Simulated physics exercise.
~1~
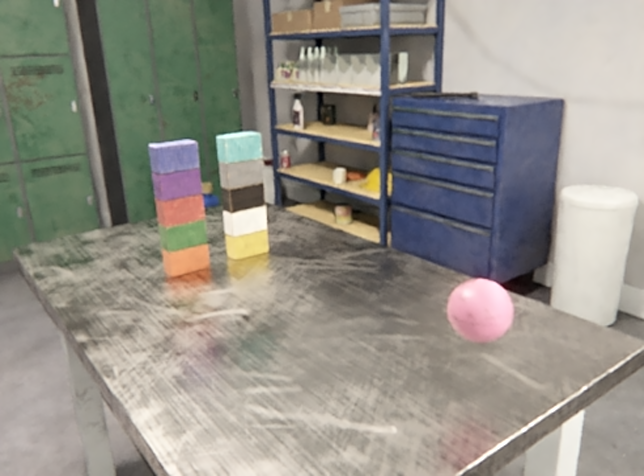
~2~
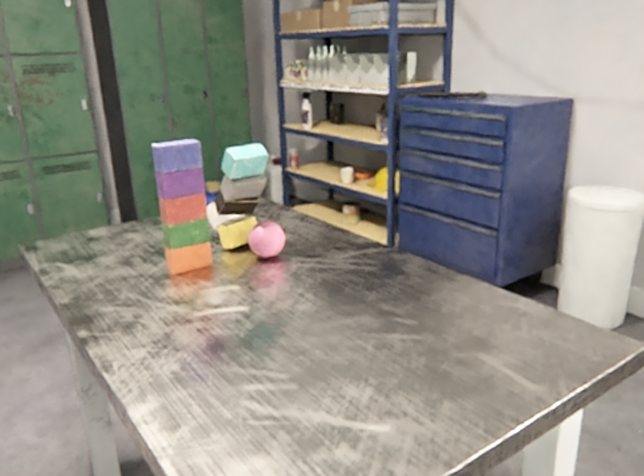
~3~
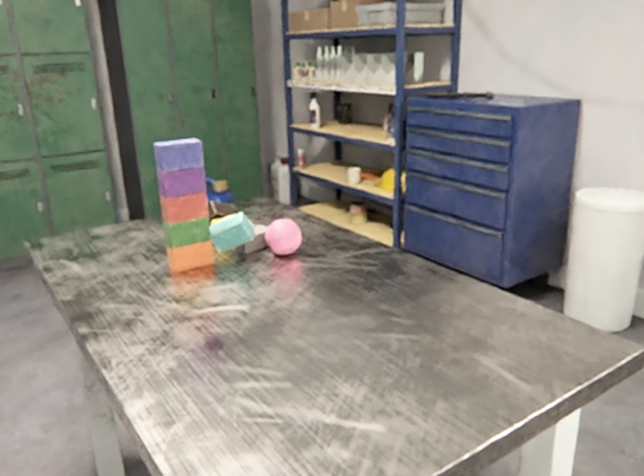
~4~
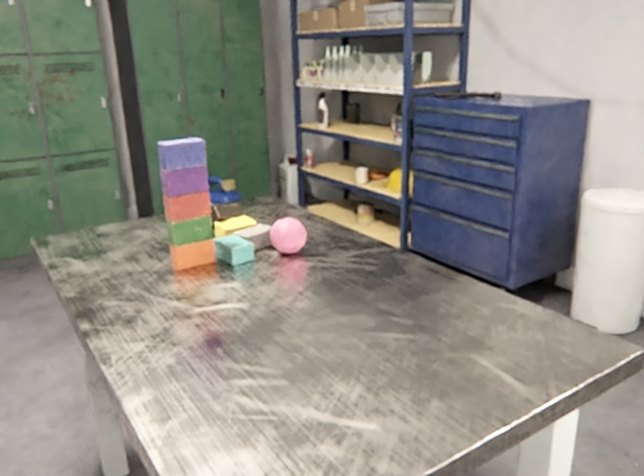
On a scratched metal table holding two stacks of coloured blocks, a pink ball moved left into the stack topped with turquoise, which toppled and scattered, leaving the ball resting beside the fallen blocks while the blue-topped stack stayed standing.
